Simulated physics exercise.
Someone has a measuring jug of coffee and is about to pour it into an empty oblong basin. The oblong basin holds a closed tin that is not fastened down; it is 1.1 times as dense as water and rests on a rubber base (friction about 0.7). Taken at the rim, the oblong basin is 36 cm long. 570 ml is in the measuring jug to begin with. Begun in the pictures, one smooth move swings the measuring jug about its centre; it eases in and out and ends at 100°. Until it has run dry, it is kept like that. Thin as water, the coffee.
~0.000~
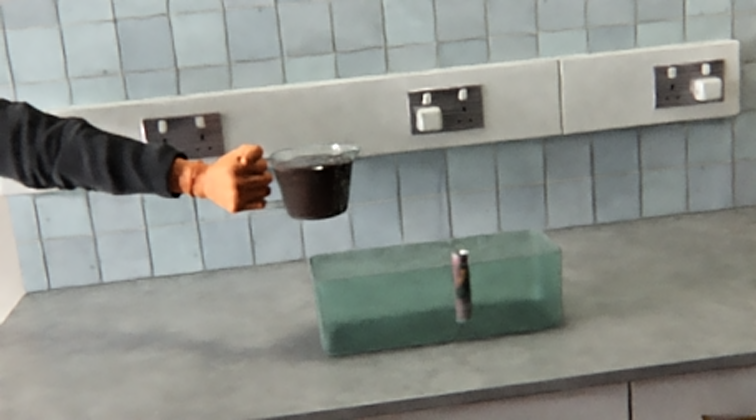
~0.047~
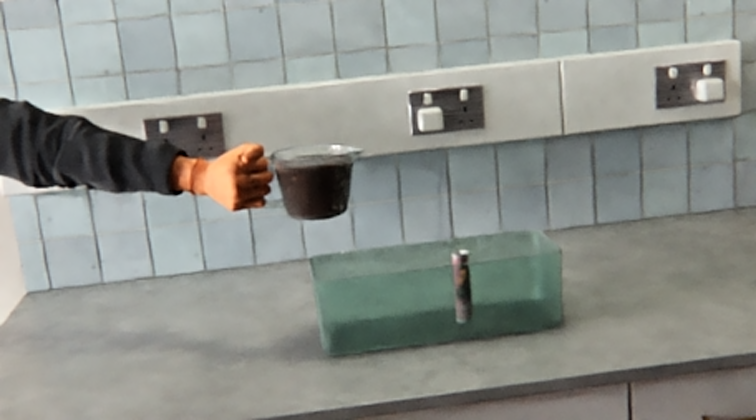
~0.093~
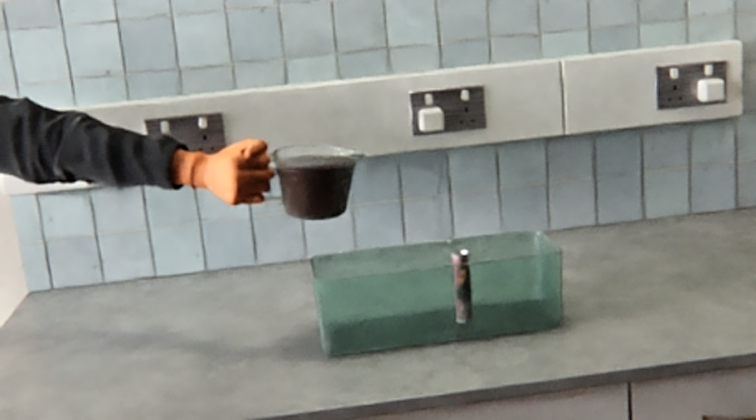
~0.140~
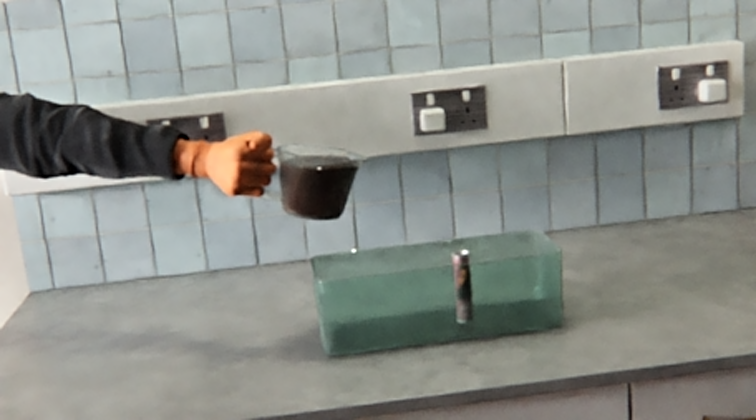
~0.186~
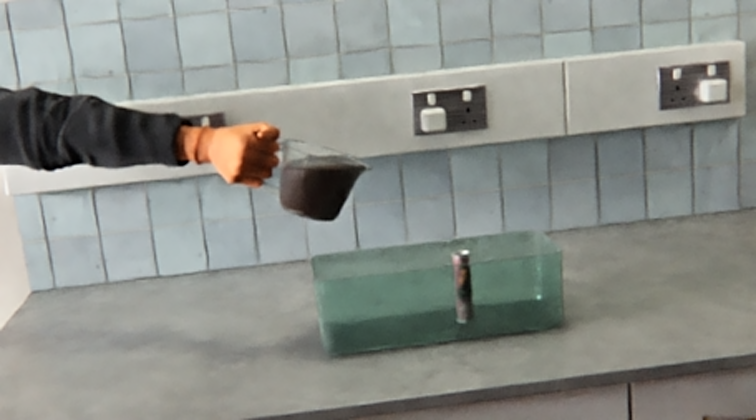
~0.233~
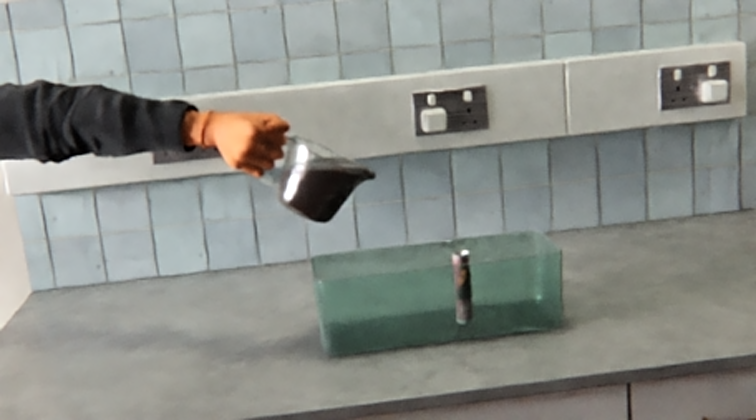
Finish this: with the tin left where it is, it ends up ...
It ends up standing.
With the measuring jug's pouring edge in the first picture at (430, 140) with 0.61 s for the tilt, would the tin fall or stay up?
It tumbles.
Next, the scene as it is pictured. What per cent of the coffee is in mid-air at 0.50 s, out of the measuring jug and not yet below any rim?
Around 30 percent.
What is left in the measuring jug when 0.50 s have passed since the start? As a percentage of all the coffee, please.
Remaining: Near 38 % of the total.
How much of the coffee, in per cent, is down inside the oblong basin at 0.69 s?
Around 88 per cent of the whole.
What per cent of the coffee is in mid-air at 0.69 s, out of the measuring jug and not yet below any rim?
Near 7 in a hundred.
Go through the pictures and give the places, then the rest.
In the first picture, it leans 0°; its right rim is at (362, 148); the coffee meets the walls at (275, 165) and (351, 157); the oblong basin's rim runs from (312, 270) to (550, 241); the tin's top is at (460, 256).
In the second picture, it leans 1°; its right rim is at (363, 149); the coffee meets the walls at (275, 165) and (352, 157).
In the third picture, it leans 6°; its right rim is at (366, 153); the coffee meets the walls at (278, 163) and (354, 159).
In the fourth picture, it leans 12°; its right rim is at (369, 159); the coffee meets the walls at (280, 163) and (358, 161).
In the fifth picture, it leans 21°; its right rim is at (372, 167); the coffee meets the walls at (283, 165) and (364, 163).
In the sixth picture, it leans 32°; its right rim is at (374, 178); the coffee meets the walls at (283, 172) and (365, 170); 3 per cent is over the edge.
Then, 0.50 s in, the tilt is 92° and 38 per cent is still to pour; the tin stands where it began.
Then, 0.69 s in, the tilt is 100° and 5 per cent is still to pour; the tin stands where it began.
Then, 0.89 s in, the tilt is 100° and 0 per cent is still to pour; the tin stands where it began.
Then, 1.11 s in, the tilt is 100° and 0 per cent is still to pour; the tin stands where it began.
Finally, the tin stands where it began.
